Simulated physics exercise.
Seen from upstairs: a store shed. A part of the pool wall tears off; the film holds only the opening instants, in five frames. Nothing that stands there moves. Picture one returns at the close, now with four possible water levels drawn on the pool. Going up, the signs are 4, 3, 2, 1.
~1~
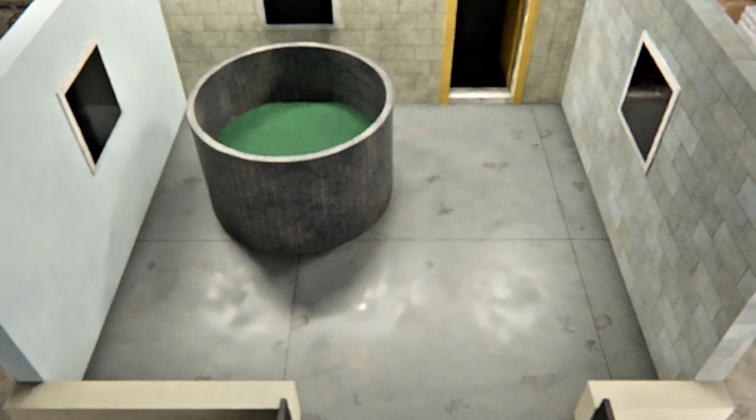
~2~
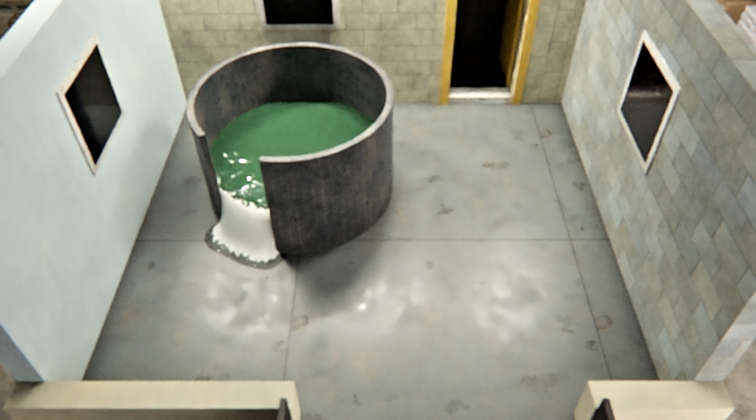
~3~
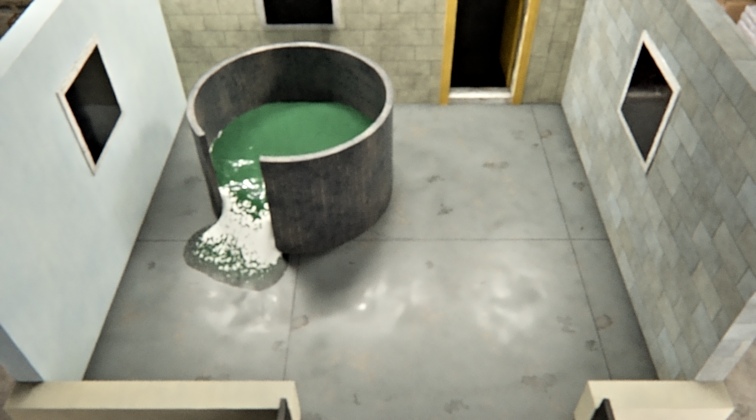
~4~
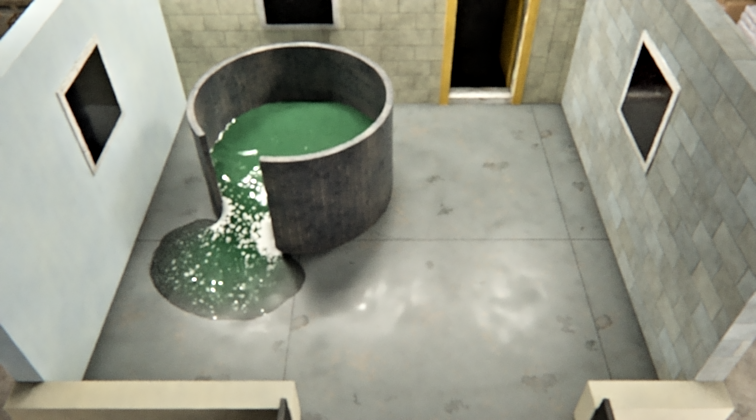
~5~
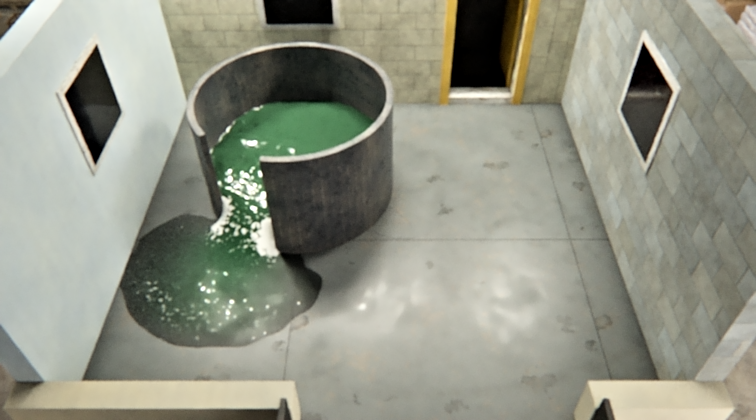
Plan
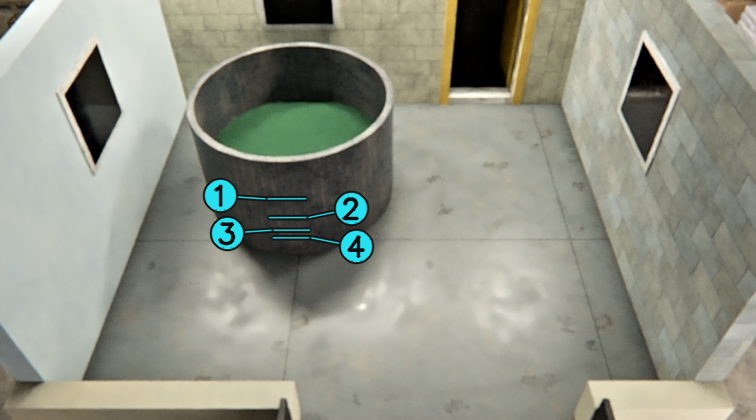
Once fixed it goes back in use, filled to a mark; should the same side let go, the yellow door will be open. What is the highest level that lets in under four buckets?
The limit is 1.
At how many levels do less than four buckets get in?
All of them.
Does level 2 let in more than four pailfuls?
No, that is safe.
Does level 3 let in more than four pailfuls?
No, not at all.
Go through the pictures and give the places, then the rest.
Water in the pool at rest, its middle at (298, 149); foot of the yellow doorway at (480, 103); open gate at (441, 378).
Water covers 1 % of the ground and shows as far out as (213, 231).
Water covers 3 % of the ground and shows as far out as (263, 281).
Water covers 7 % of the ground and shows as far out as (161, 277).
Water covers 11 % of the ground and shows as far out as (163, 330).
On the marked copy, 1 at (285, 198); 2 at (288, 217); 3 at (290, 230); 4 at (292, 237); from the bottom up 4, 3, 2, 1.
For level 1, a bucket or two gets in.
For level 2, nothing gets over.
For level 3, nothing gets over.
For level 4, nothing gets over.
